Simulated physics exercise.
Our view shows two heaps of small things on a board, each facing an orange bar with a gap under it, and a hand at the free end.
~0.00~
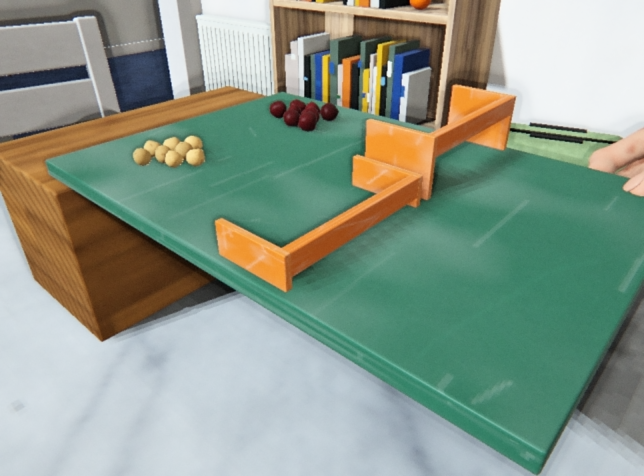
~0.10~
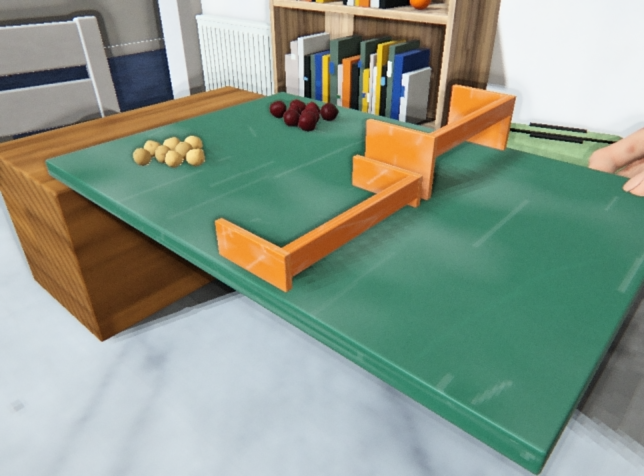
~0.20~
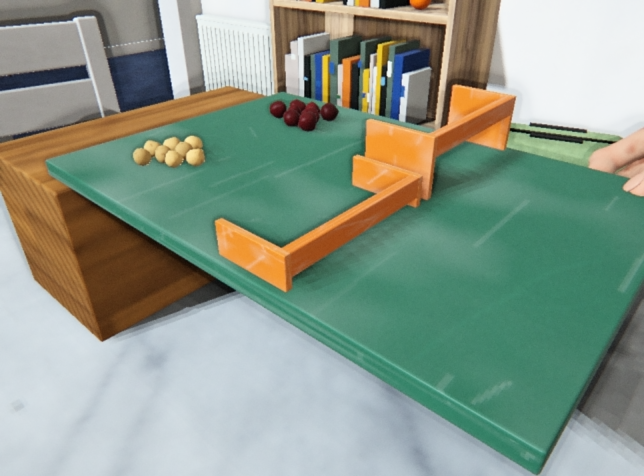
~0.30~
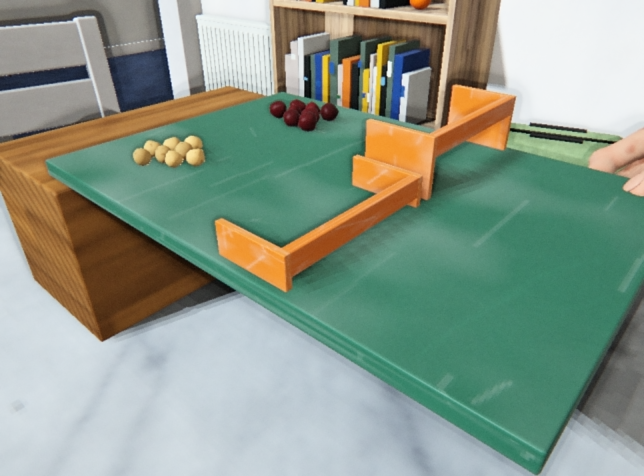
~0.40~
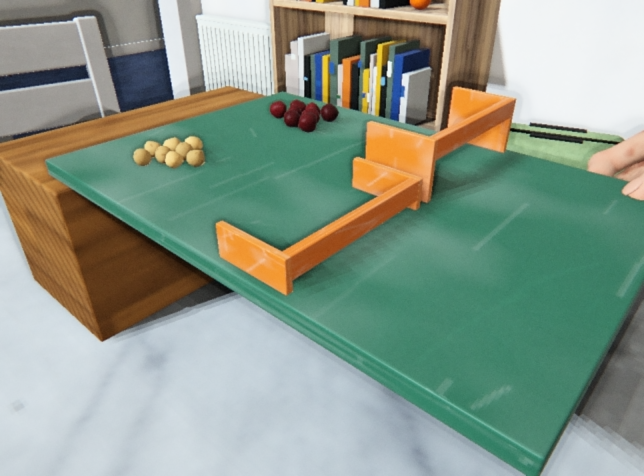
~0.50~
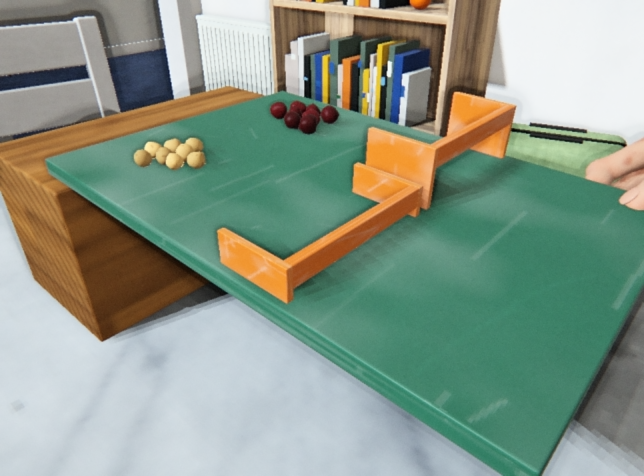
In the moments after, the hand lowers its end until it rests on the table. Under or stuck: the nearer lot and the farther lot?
The nearer lot will likely find no way out, the farther lot will likely find a way out.
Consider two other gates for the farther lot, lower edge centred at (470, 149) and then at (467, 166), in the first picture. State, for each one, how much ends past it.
About 10 per cent the first time and 0 per cent the second.
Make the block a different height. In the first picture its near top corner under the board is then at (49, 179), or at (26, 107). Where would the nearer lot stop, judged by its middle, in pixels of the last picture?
(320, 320) and (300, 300).
After 1.04 s, board sloping at 16°; nearer lot where it was; farther lot on its way down.
After 1.50 s, board resting at 25°; nearer lot has reached its gate; farther lot the whole lot past its gate.
In the end (2.5 s), board resting at 25°; nearer lot gathered behind its gate; farther lot the whole lot past its gate.
